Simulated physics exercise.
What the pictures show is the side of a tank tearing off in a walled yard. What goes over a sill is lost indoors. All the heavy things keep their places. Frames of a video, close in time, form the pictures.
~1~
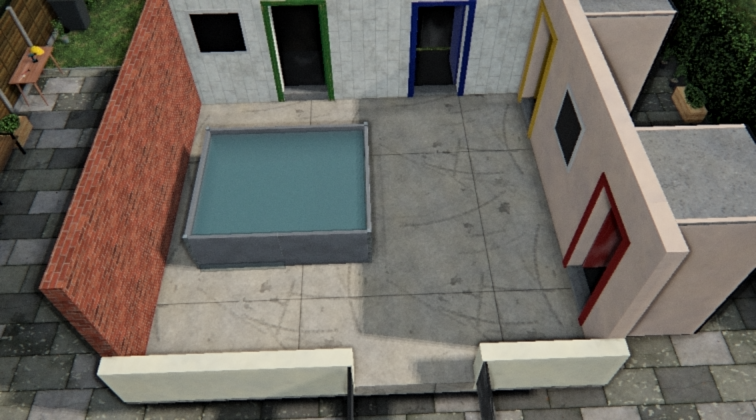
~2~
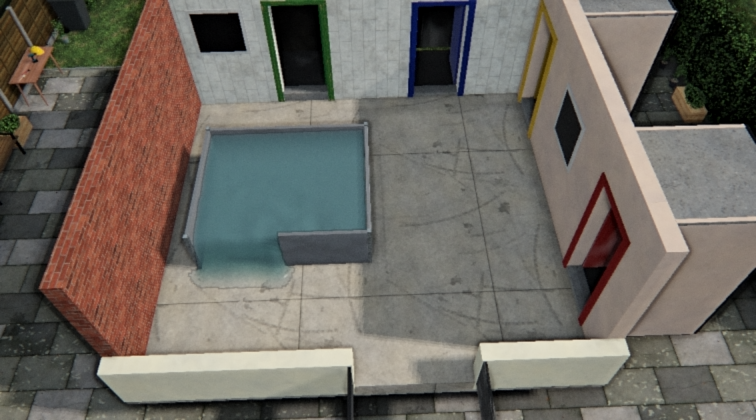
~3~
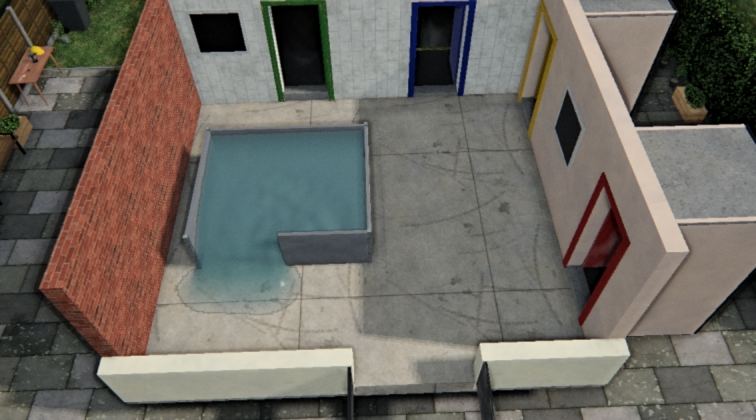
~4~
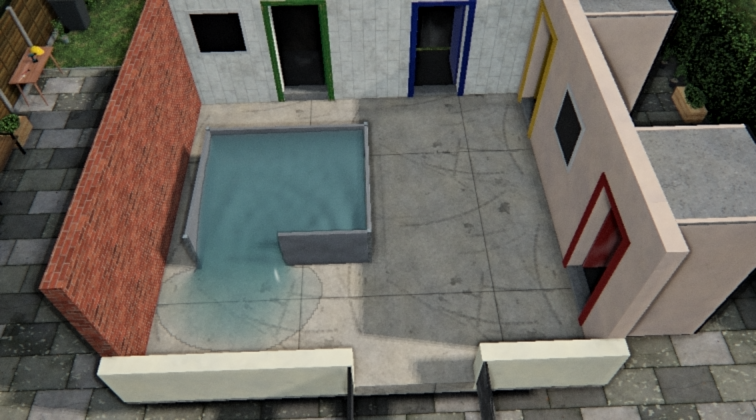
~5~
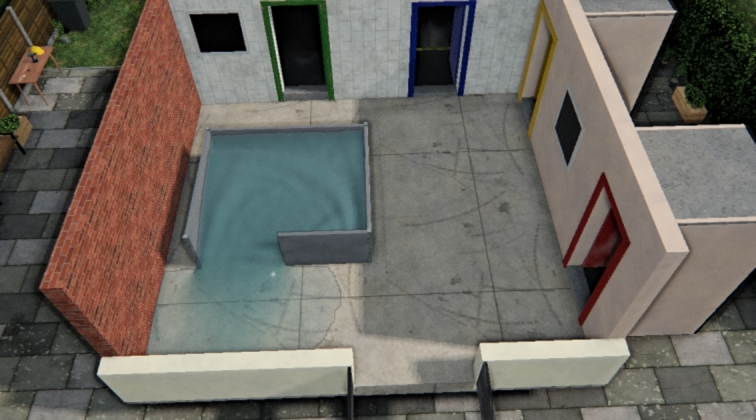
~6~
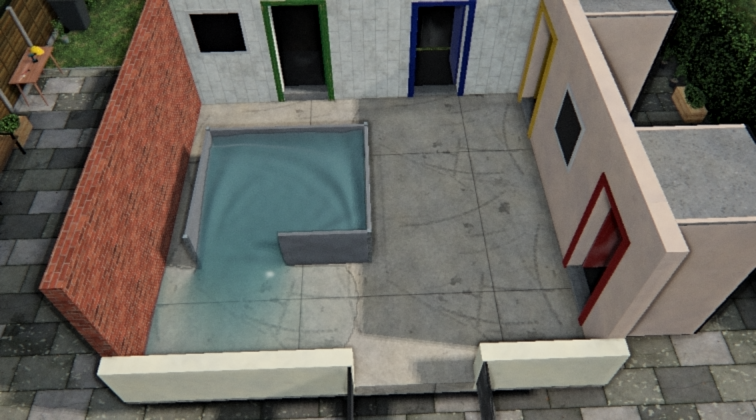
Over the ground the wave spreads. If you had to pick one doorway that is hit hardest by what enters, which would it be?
The red doorway takes the most.
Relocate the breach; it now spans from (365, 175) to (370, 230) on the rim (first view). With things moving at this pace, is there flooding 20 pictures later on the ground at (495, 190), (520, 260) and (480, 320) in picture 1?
In the order given: Waterlogged, waterlogged, waterlogged.
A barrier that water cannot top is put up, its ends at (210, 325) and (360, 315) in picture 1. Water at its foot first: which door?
That's the red-painted one.
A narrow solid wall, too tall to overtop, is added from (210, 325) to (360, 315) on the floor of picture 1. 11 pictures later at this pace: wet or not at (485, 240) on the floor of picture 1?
Answer: Swamped.
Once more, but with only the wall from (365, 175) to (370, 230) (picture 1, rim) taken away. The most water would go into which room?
I'd say the red-painted one.
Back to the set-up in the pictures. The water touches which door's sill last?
That one is the blue-painted one.
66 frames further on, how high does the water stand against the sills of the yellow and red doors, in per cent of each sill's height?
About 80 %, then 130 %.
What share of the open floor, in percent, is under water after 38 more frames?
About 95 %.
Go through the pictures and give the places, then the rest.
The open tank at (283, 180) is whole and still, in the first frame.
Water pours out at (240, 254) and has run to (194, 273), in the second frame.
The front is at (289, 298), out from the gap at (241, 256), in the third frame.
The front is at (262, 346), out from the gap at (241, 257), in the fourth frame.
Water pours out at (241, 257) and has run to a hidden place, in the fifth frame.
The front is at a hidden place, out from the gap at (241, 257), in the sixth frame.
A moment on, water covers 15 % of the floor; red door not reached, yellow door not reached, blue door not reached, green door not reached.
Next, water covers 30 % of the floor; red door not reached, yellow door not reached, blue door not reached, green door not reached.
Then, water covers 60 % of the floor; red door some in, yellow door not reached, blue door not reached, green door not reached.
Later, water covers 95 % of the floor; red door a lot in, yellow door wet at the sill, nothing in, blue door a trickle in, green door wet at the sill, nothing in.
In the end, water covers 100 % of the floor; red door a lot in, yellow door a trickle in, blue door some in, green door wet at the sill, nothing in; the red door has let in the most.
